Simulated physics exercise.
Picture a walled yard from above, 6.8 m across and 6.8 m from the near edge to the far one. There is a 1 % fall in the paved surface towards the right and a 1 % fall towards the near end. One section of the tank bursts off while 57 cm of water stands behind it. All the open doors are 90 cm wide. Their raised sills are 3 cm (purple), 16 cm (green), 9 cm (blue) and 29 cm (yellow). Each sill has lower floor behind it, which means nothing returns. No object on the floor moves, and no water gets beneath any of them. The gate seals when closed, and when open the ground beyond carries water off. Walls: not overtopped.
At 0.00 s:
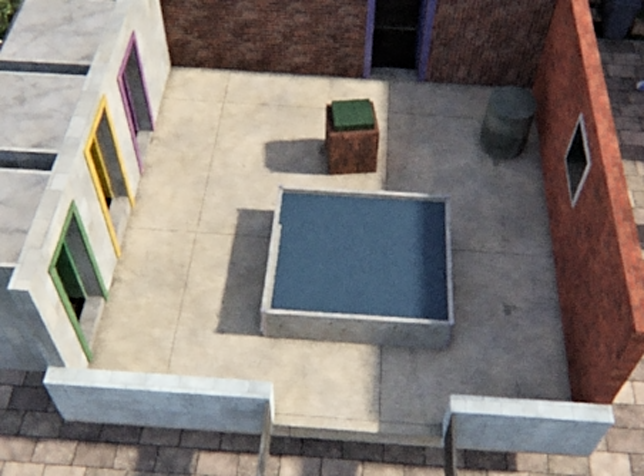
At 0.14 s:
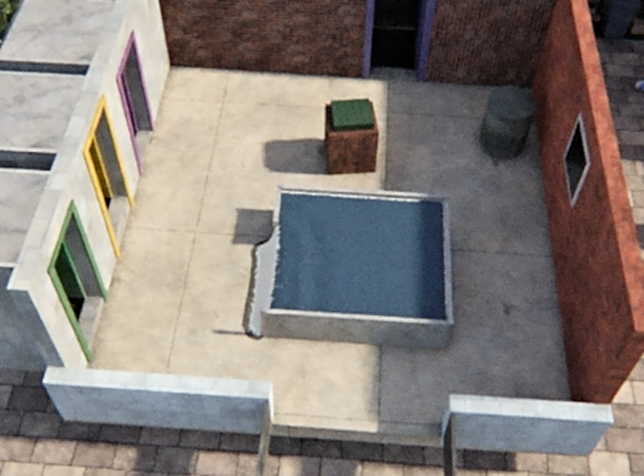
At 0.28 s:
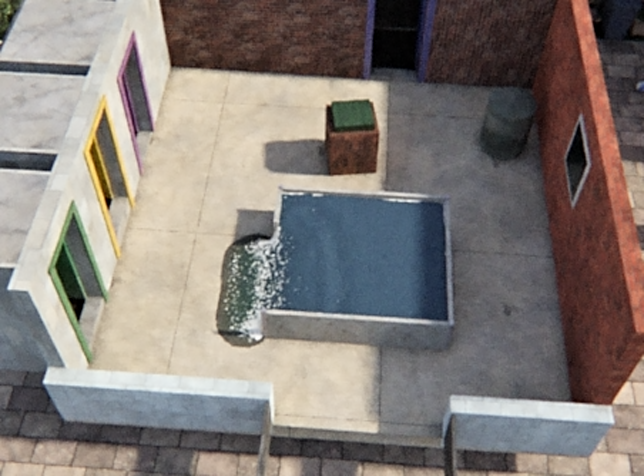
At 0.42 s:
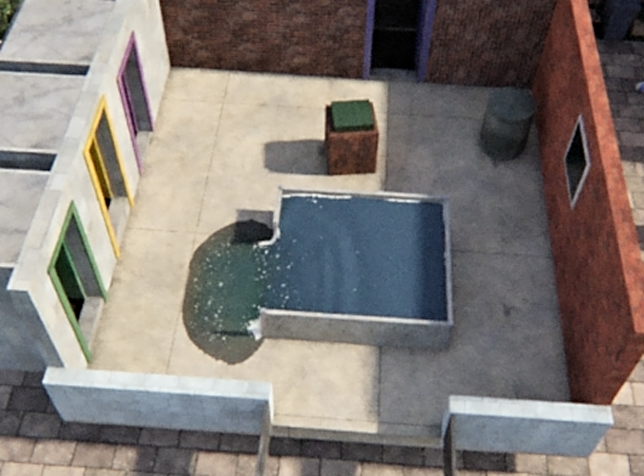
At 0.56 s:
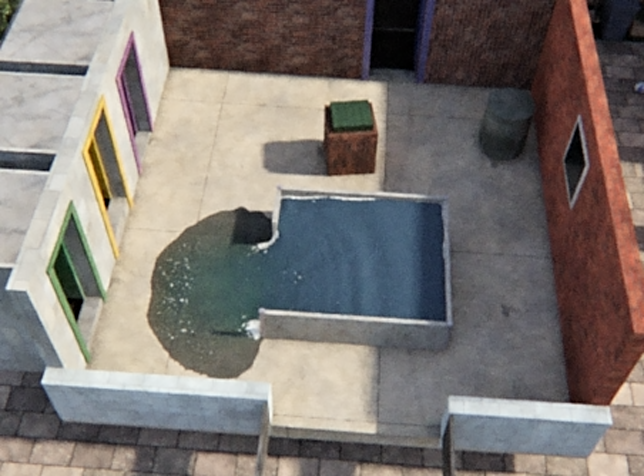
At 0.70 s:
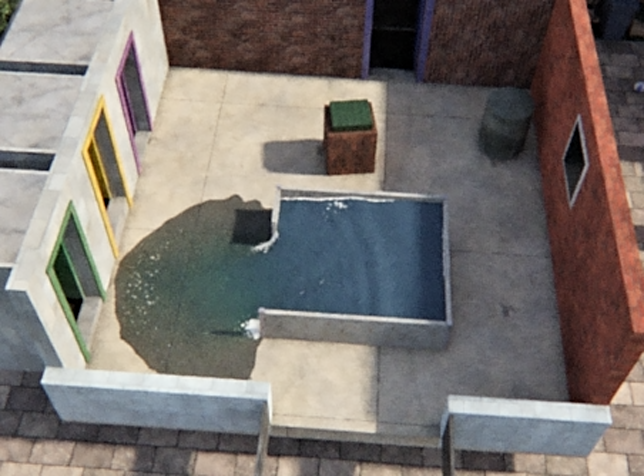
At the start, a square tank of dark blue water sits still in a walled yard, beside green, yellow and purple doorways. Its left side bursts open and foaming water pours out onto the pale floor. The dark pool spreads steadily left and towards the near wall, nearing the green doorway.
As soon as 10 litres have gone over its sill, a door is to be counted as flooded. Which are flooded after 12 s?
Outcome: Purple door: Beyond the allowance; green door: Beyond the allowance; blue door: Within the allowance; yellow door: Within the allowance.
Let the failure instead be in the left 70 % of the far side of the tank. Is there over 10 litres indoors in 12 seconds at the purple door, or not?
Compared with the limit, purple is more.
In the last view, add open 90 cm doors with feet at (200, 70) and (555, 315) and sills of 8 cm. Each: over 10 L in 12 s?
Order as listed: Surpassed and respected.
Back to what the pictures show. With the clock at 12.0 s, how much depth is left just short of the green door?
6.0 cm.
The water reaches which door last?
Answer: The blue door.
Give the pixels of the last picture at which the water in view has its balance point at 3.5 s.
It lies at roughly (250, 279) in pixels.
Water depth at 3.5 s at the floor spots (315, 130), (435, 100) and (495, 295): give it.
Depths in turn: Roughly 0, 0 and 0 centimetres.
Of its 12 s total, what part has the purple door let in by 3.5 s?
That works out near 25%.
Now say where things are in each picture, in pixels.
In the first frame, the tank at (360, 254) is whole and still, 57 cm deep.
In the second frame, the front is at (267, 245), 0.8 m from the gap at (272, 280); 0.3 m2 of floor is under water; 57 cm left at the back of the tank.
In the third frame, the front is at (254, 238), 1.0 m from the gap at (273, 283); 1.2 m2 of floor is under water; 57 cm left at the back of the tank.
In the fourth frame, the front is at (190, 326), 1.4 m from the gap at (273, 283); 2.3 m2 of floor is under water; 57 cm left at the back of the tank.
In the fifth frame, water pours out at (272, 284) and has run 1.8 m, to (164, 257); typically 6 cm deep outside, 57 cm at the tank's back.
In the sixth frame, the front is at (127, 264), 2.3 m from the gap at (271, 284); 5.2 m2 of floor is under water; 57 cm left at the back of the tank.
After 1.4 s water covers 20 % of the floor and is deepest (32 cm) near (121, 286); purple door not reached, green door 28 cm at the sill, 8 L in, blue door not reached, yellow door 22 cm at the sill, 0 L in.
After 2.2 s water covers 25 % of the floor and is deepest (42 cm) near (79, 393); purple door 6 cm at the sill, 0 L in, green door 32 cm at the sill, 52 L in, blue door not reached, yellow door 24 cm at the sill, 0 L in.
After 3.5 s water covers 40 % of the floor and is deepest (30 cm) near (79, 393); purple door 7 cm at the sill, 7 L in, green door 27 cm at the sill, 156 L in, blue door not reached, yellow door 21 cm at the sill, 0 L in.
After 7.0 s water covers 80 % of the floor and is deepest (19 cm) near (561, 406); purple door 5 cm at the sill, 23 L in, green door 14 cm at the sill, 190 L in, blue door 5 cm at the sill, 0 L in, yellow door 11 cm at the sill, 0 L in.
After 12.0 s water covers 100 % of the floor and is deepest (12 cm) near (545, 268); purple door 4 cm at the sill, 30 L in, green door 6 cm at the sill, 190 L in, blue door 5 cm at the sill, 0 L in, yellow door 4 cm at the sill, 0 L in.
